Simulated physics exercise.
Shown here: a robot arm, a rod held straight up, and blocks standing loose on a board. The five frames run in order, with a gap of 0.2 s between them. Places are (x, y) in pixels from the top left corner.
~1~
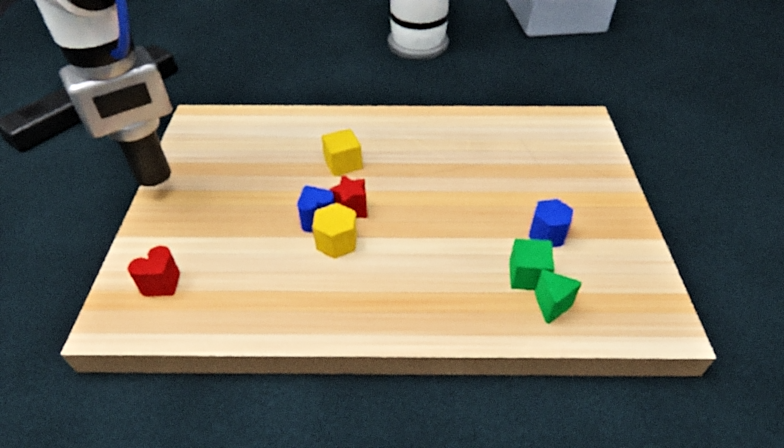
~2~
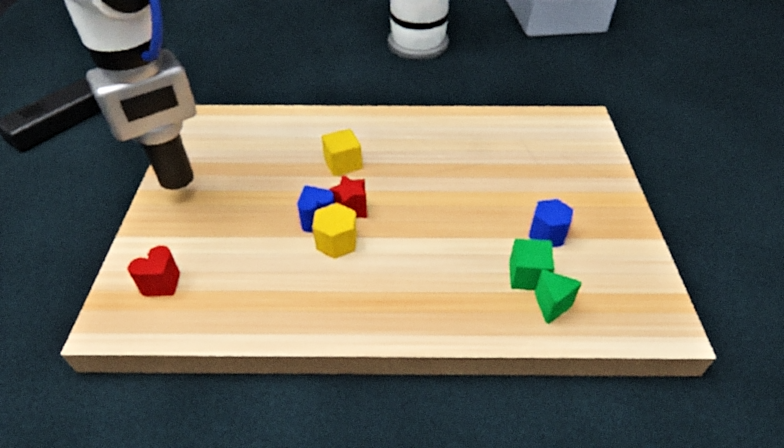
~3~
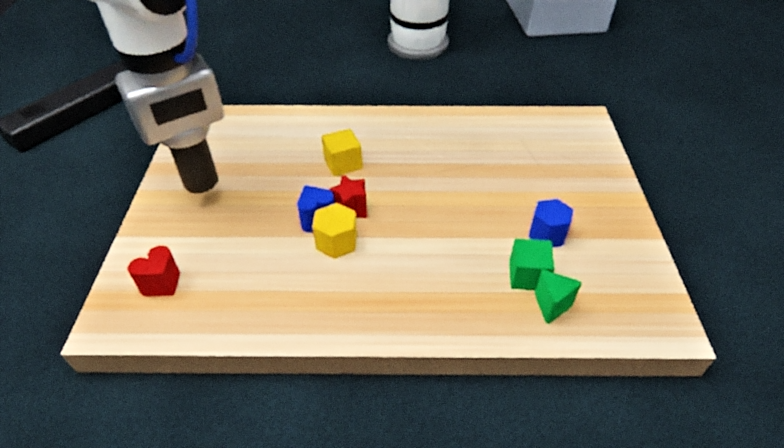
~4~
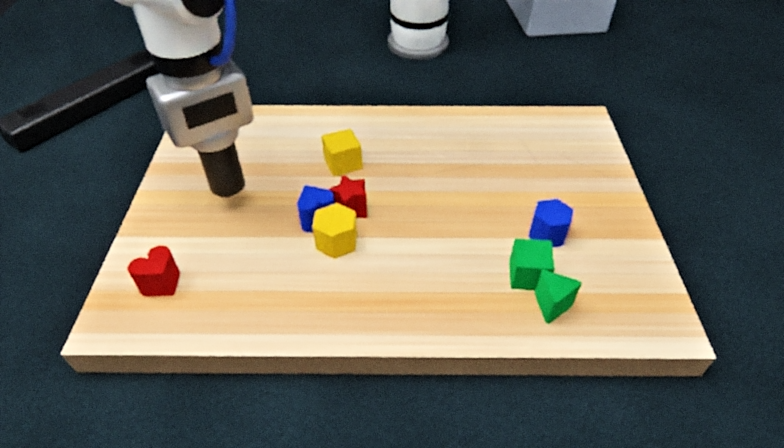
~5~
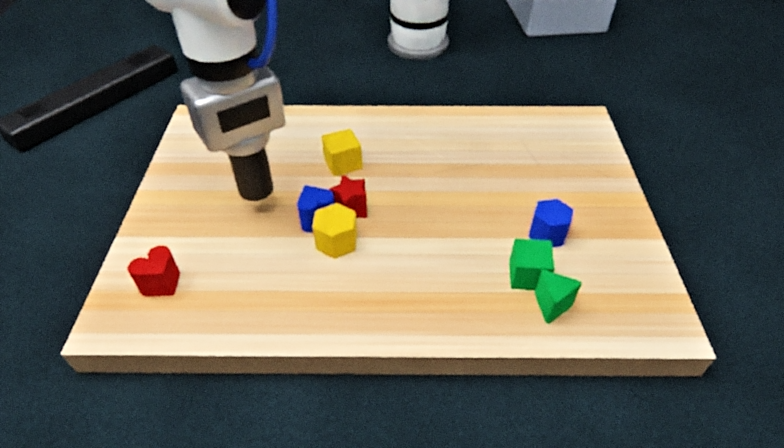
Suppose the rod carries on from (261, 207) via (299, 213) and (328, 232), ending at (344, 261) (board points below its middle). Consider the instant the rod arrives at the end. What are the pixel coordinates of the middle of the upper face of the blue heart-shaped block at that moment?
It is going to be at (376, 244).
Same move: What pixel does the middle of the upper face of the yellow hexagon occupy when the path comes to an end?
It is going to be at (392, 270).
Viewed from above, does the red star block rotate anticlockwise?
Yes, it checks out.
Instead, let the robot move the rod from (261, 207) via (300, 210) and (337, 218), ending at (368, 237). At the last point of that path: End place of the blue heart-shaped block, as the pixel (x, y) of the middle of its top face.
The middle of its upper face should be somewhere near (394, 228).
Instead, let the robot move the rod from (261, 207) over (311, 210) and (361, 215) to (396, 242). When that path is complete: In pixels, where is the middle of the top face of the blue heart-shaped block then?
The middle of its upper face will lie at (411, 244).
What follows on the original path. One third of the way, rod (296, 196); blue heart-shaped block (323, 199); yellow hexagon (337, 221).
Two thirds of the way, rod (326, 215); blue heart-shaped block (355, 219), turned 20° clockwise; yellow hexagon (365, 244), turned 15° clockwise; red star block (355, 187), turned 20° anticlockwise.
At the end, rod (342, 243); blue heart-shaped block (376, 244); yellow hexagon (392, 270); yellow four-sided block not moved; red star block (355, 187), turned 20° anticlockwise.
